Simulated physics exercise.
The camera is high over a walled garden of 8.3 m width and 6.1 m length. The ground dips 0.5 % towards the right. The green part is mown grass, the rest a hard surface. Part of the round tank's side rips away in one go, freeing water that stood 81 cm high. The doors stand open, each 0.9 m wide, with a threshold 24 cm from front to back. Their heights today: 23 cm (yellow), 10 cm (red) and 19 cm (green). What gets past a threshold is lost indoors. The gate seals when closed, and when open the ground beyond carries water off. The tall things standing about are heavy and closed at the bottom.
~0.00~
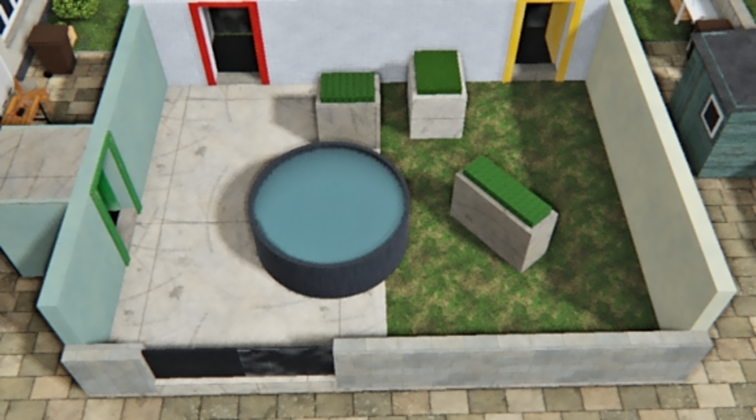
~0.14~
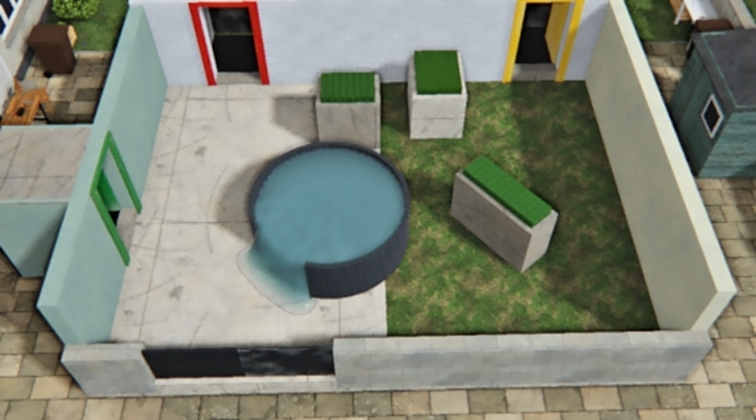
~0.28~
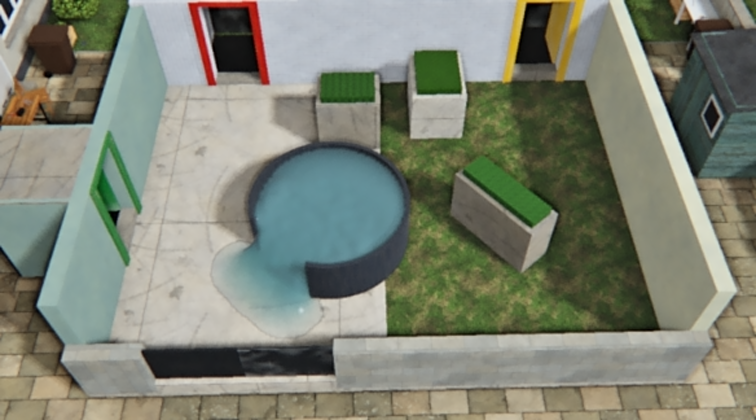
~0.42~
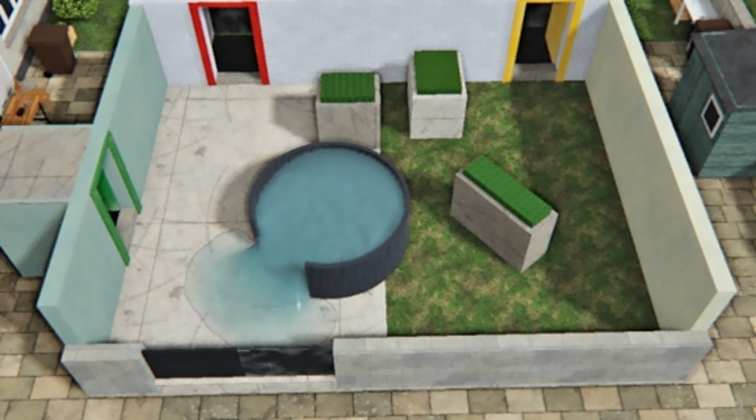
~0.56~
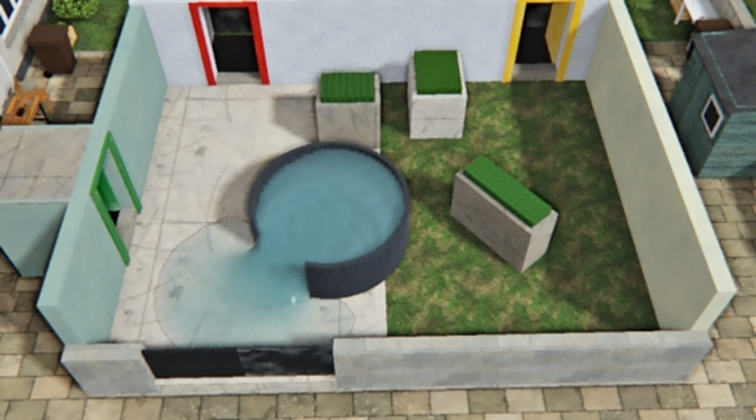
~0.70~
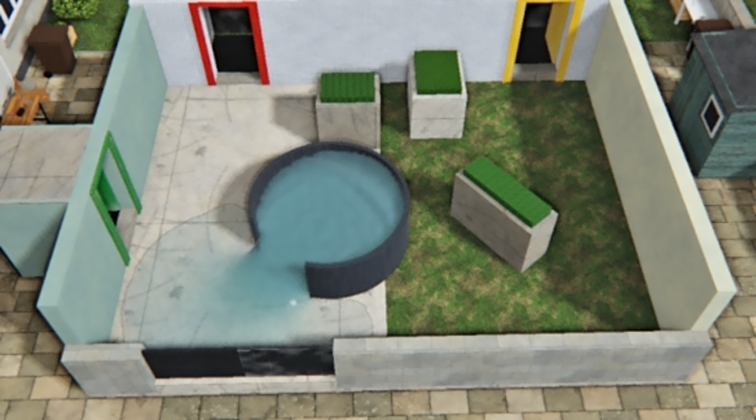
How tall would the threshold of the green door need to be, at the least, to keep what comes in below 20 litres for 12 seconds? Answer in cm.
It would have to be roughly 15 cm high.
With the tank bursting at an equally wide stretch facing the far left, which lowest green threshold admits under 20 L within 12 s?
About 8.0 cm.
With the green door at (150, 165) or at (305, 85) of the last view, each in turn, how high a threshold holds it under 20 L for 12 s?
Roughly 5.5 and 12.5 cm.
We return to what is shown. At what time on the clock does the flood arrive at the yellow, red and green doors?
Yellow 7.0 s, red 3.4 s, green 0.9 s.
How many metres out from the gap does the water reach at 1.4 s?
About 2.8 m.
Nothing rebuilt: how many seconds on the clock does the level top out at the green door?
Near 2.4 s.
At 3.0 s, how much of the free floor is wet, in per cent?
Near 40 per cent is wet.
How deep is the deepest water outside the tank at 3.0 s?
Up to some 37 cm.
After 1.4 s water covers 15 % of the floor, deepest (69 cm) near (103, 370); 11 cm at the green door, 0 litres in over its 19 cm threshold.
After 3.0 s water covers 40 % of the floor, deepest (37 cm) near (103, 370); 19 cm at the green door, 3 litres in over its 19 cm threshold.
After 12.0 s water covers 100 % of the floor, deepest (13 cm) near (397, 106); 5 cm at the green door, 5 litres in over its 19 cm threshold.
At the green door as built, the water arrived by 1.0 s and peaked near 22 cm at 2.4 s.
With a threshold of 13.5 cm, 32 litres would have come in within the 12 s; with 18.5 cm, 6 litres. So under 20 litres takes about 15 cm.
